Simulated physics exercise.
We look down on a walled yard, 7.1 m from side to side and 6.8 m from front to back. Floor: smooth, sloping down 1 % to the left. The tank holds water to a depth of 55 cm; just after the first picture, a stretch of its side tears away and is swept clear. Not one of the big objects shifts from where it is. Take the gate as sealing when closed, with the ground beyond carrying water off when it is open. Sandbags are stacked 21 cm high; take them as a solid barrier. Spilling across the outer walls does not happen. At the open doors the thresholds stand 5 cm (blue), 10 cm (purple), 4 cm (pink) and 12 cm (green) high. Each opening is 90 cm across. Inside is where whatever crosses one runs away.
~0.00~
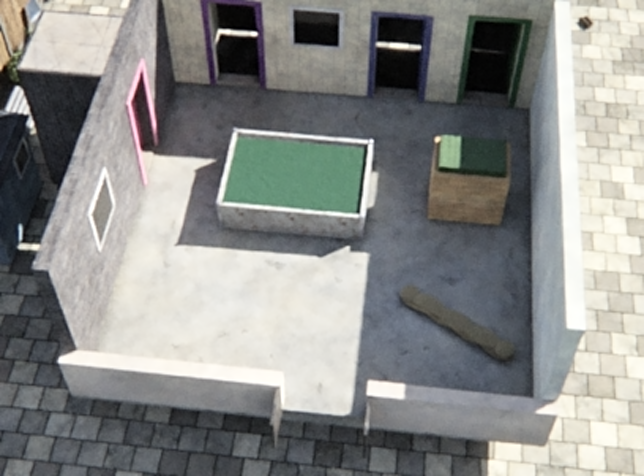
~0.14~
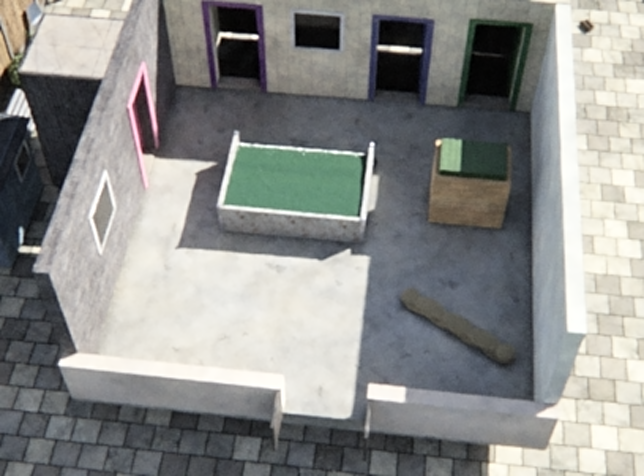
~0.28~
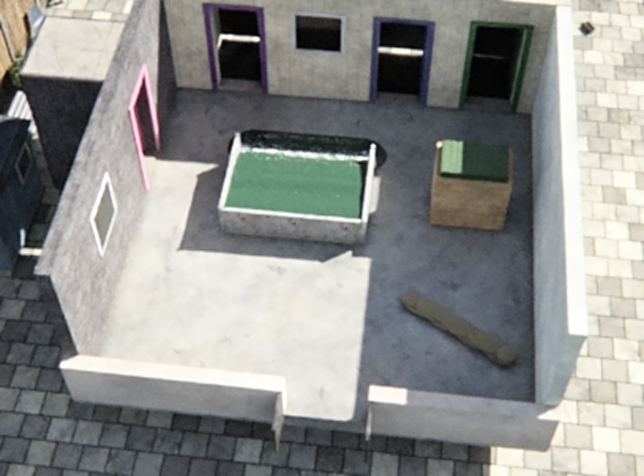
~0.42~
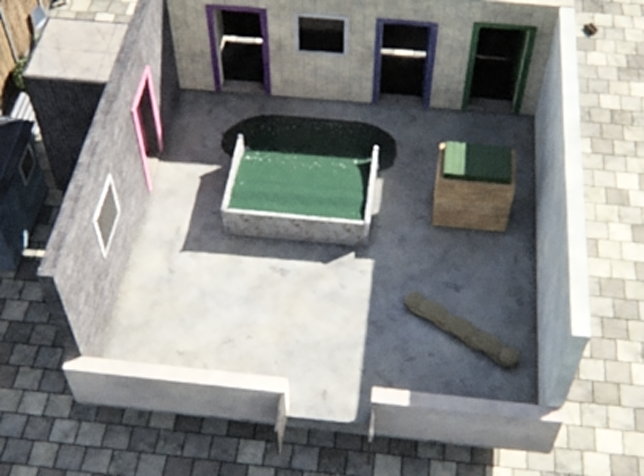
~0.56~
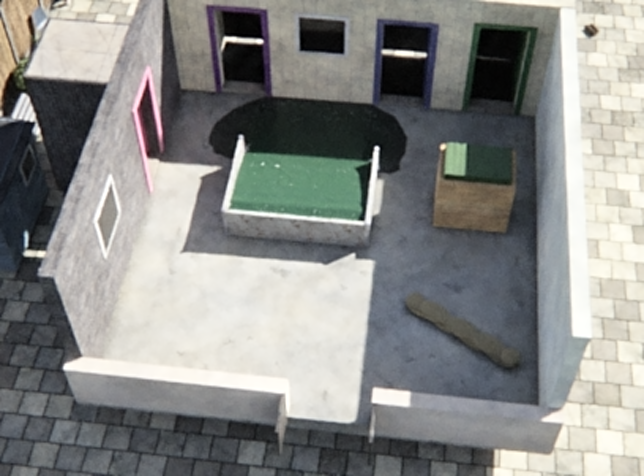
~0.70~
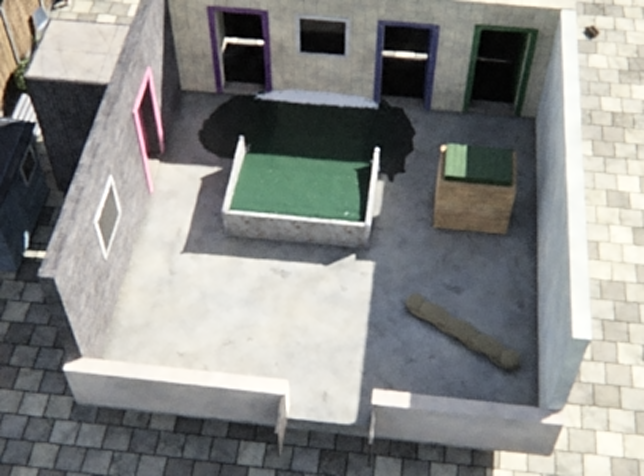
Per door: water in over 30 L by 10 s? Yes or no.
Blue door yes, purple door yes, pink door yes, green door no.
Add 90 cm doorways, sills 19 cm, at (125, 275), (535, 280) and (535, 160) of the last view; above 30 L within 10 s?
Result in order - not enough, not enough, not enough.
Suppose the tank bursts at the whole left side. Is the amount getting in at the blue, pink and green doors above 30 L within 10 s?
Outcomes - blue: Not exceeded, pink: Exceeded, green: Not exceeded.
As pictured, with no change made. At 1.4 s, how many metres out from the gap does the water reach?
It's close to 3.2 metres.
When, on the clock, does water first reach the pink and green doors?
Arrival: Pink 2.6 s, green 1.8 s.
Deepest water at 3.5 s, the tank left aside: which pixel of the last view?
Location: Approx. (179, 102).
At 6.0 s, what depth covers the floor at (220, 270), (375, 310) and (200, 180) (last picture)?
In that order: 2, 0 and 6 cm.
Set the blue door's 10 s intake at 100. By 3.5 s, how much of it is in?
I'd put it at about 85 per cent by that point.
After 1.4 s water covers 20 % of the floor and is deepest (41 cm) near (305, 105); blue door 19 cm at the sill, 26 L in, purple door 23 cm at the sill, 19 L in, pink door not reached, green door not reached.
After 2.2 s water covers 20 % of the floor and is deepest (40 cm) near (181, 96); blue door 17 cm at the sill, 83 L in, purple door 22 cm at the sill, 70 L in, pink door not reached, green door 7 cm at the sill, 0 L in.
After 3.5 s water covers 40 % of the floor and is deepest (26 cm) near (179, 102); blue door 11 cm at the sill, 132 L in, purple door 16 cm at the sill, 110 L in, pink door 9 cm at the sill, 2 L in, green door 7 cm at the sill, 0 L in.
After 6.0 s water covers 60 % of the floor and is deepest (14 cm) near (126, 386); blue door 6 cm at the sill, 149 L in, purple door 10 cm at the sill, 132 L in, pink door 8 cm at the sill, 35 L in, green door 9 cm at the sill, 1 L in.
After 10.0 s water covers 90 % of the floor and is deepest (9 cm) near (93, 383); blue door 7 cm at the sill, 156 L in, purple door 6 cm at the sill, 133 L in, pink door 6 cm at the sill, 55 L in, green door 4 cm at the sill, 1 L in.
